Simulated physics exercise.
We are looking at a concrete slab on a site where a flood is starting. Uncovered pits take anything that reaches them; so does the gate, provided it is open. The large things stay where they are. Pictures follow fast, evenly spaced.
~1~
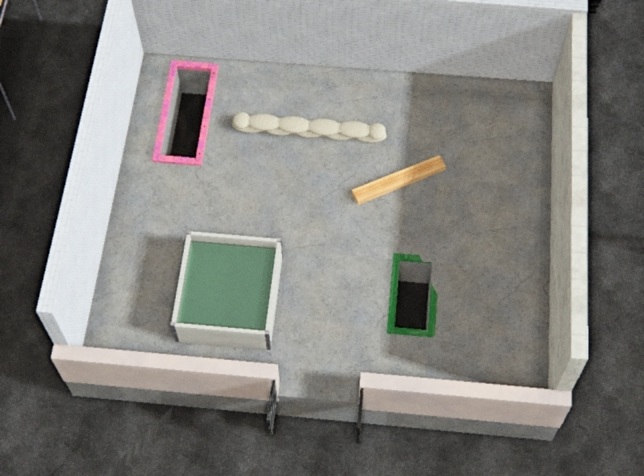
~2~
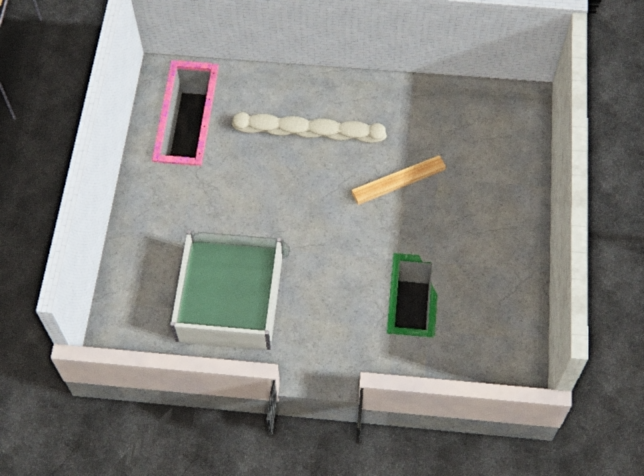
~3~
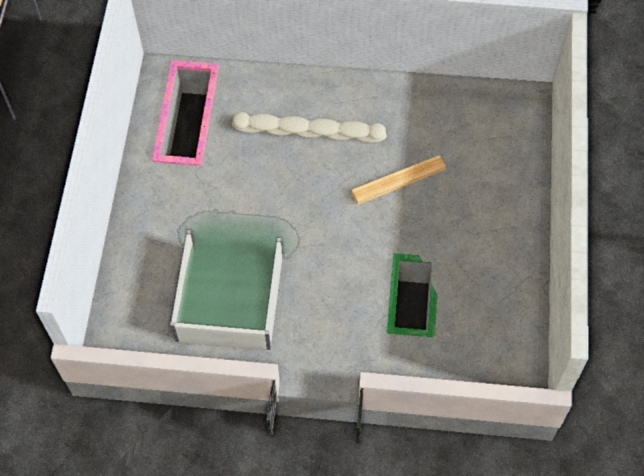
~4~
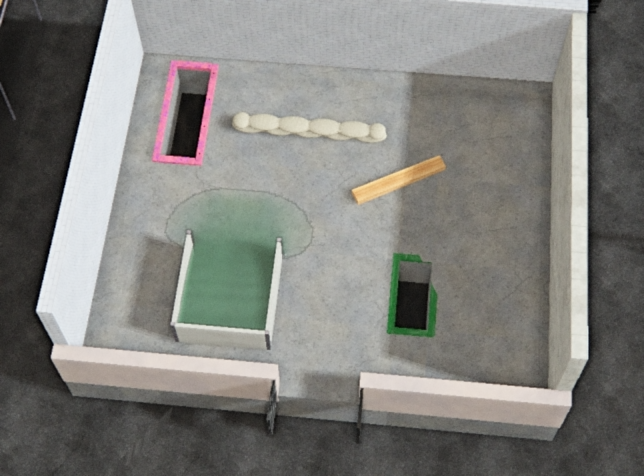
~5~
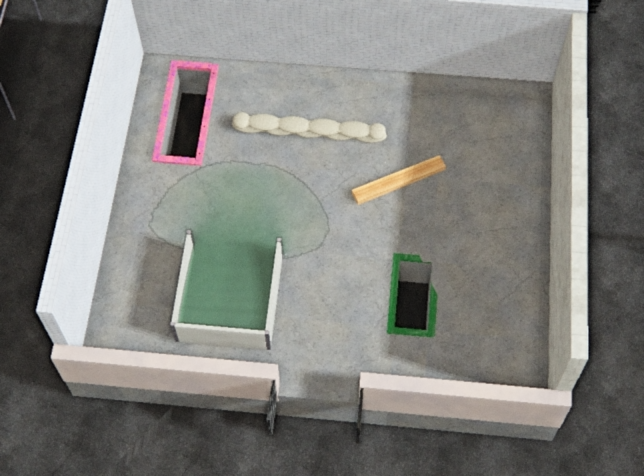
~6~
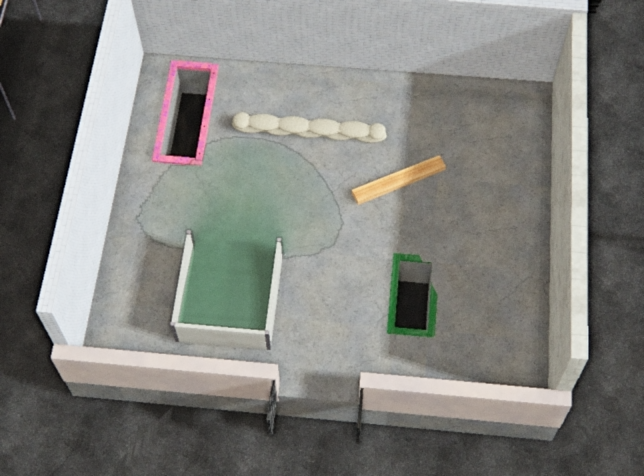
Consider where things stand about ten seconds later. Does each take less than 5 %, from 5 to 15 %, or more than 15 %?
In the end the gate will drain shy of five per cent; the green pit will drain shy of five per cent; the pink pit will drain in excess of fifteen per cent.
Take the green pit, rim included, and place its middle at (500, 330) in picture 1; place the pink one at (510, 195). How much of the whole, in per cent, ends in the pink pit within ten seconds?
Result - pink pit: 2 %.
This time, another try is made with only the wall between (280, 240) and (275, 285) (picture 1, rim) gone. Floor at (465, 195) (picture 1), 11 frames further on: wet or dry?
Check at the given point: Inundated.
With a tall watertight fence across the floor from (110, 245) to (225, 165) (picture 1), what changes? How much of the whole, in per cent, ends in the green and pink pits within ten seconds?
Roughly, in per cent: Green 6, pink 10.
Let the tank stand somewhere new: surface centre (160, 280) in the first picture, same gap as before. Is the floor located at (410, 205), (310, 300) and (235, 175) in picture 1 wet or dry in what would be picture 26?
Spot one unwetted, spot two unwetted, spot three wetted.
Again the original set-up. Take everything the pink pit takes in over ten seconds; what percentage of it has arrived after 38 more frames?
Estimate: Some 95 per cent.
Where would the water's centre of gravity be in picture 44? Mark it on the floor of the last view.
Estimate: (297, 173).
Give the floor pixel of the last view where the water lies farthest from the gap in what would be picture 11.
I'd point to (220, 63).
A moment on, water covers 20 % of the floor; the gate 0 %, the green pit 0 %, the pink pit 2 %.
Next, water covers 25 % of the floor; the gate 0 %, the green pit 0 %, the pink pit 9 %.
Then, water covers 40 % of the floor; the gate 0 %, the green pit 0 %, the pink pit 18 %.
Later, water covers 50 % of the floor; the gate 0 %, the green pit 0 %, the pink pit 22 %.
In the end, water covers 75 % of the floor; the gate 1 %, the green pit 2 %, the pink pit 23 %.
